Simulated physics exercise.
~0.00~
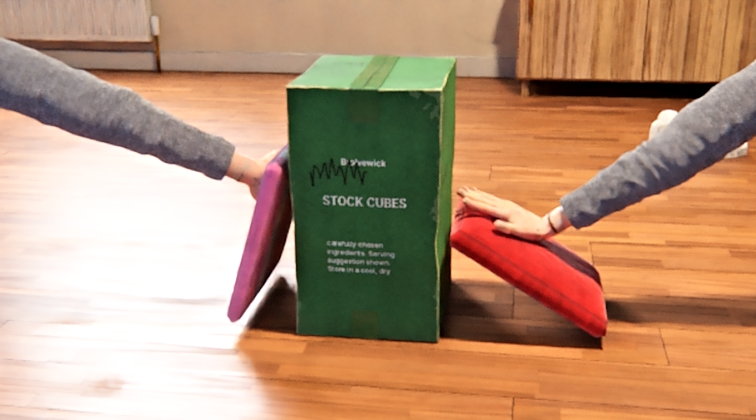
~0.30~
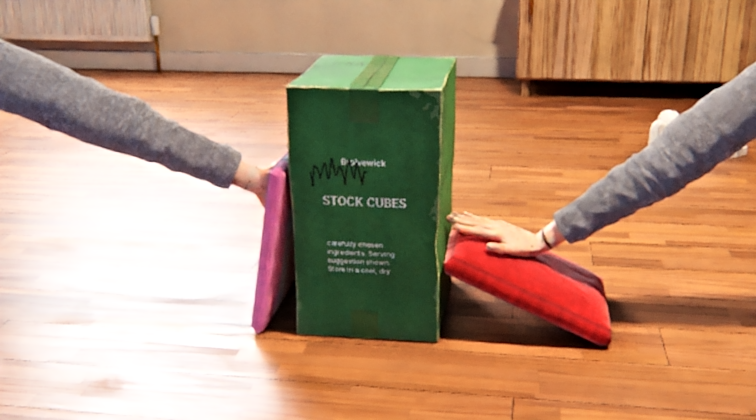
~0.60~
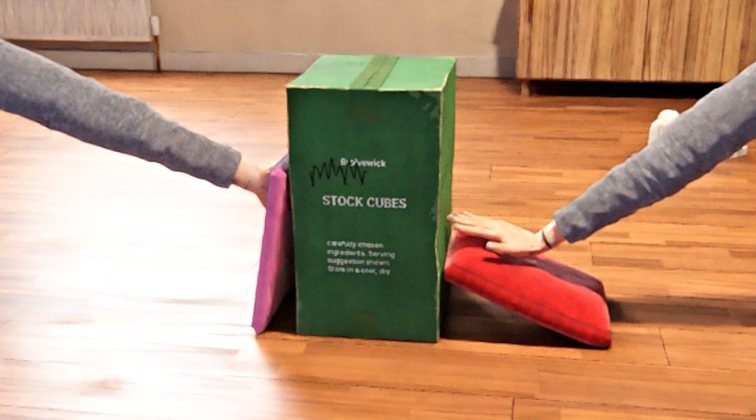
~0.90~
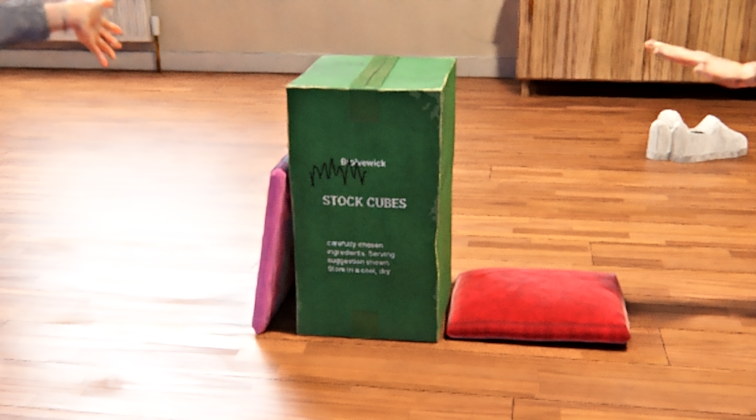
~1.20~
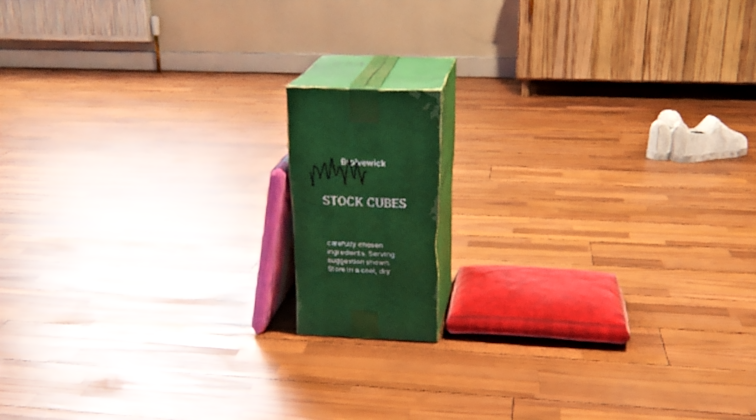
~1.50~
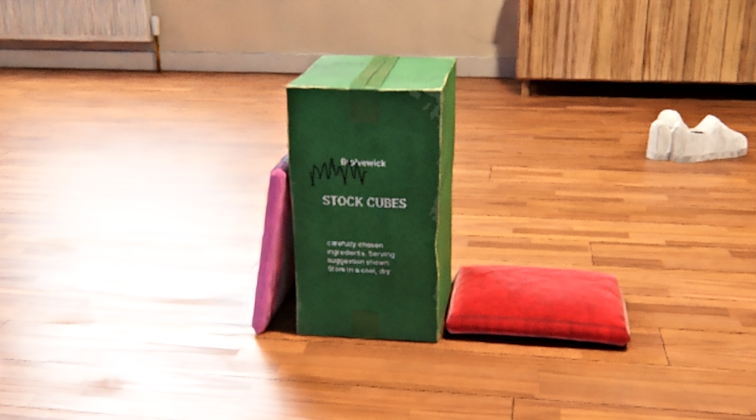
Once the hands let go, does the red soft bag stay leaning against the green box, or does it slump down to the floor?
The red soft bag slumps down and lies flat on the floor, while the pink seat pad stays propped against the box.
